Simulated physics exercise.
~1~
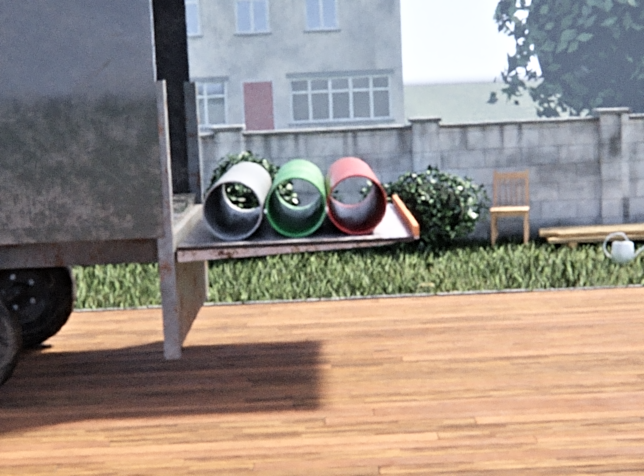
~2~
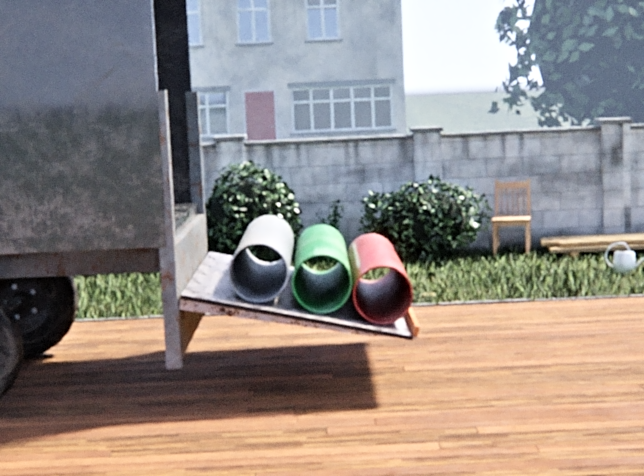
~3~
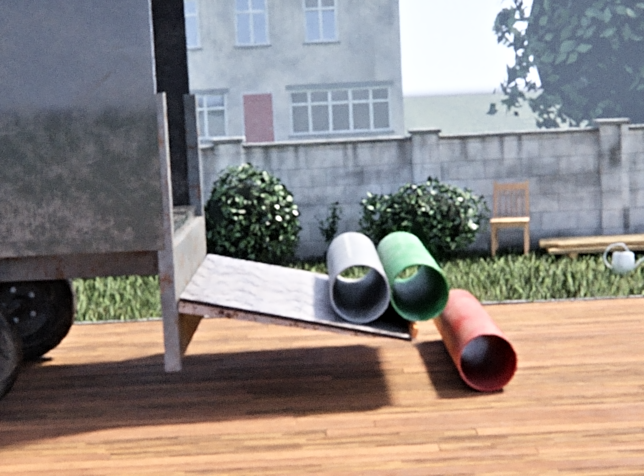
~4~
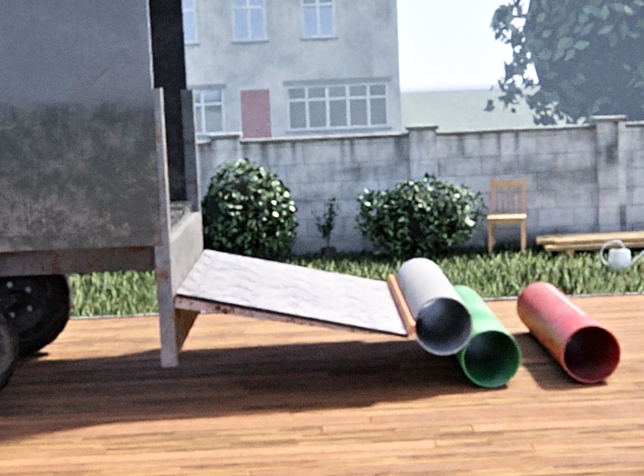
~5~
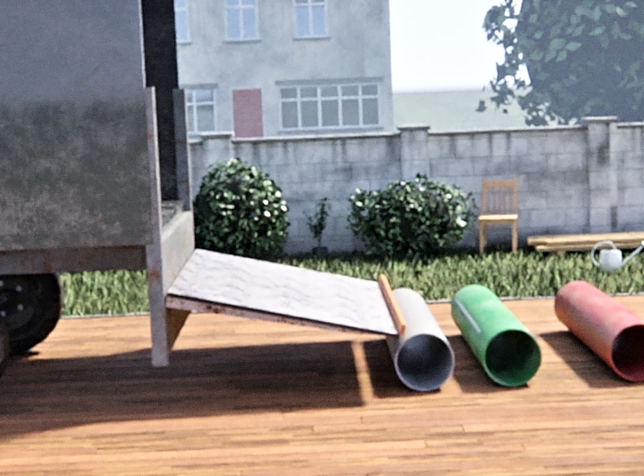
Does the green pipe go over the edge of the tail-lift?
Yes, the green pipe rolls over the edge after the red one and ends up on the wooden deck.
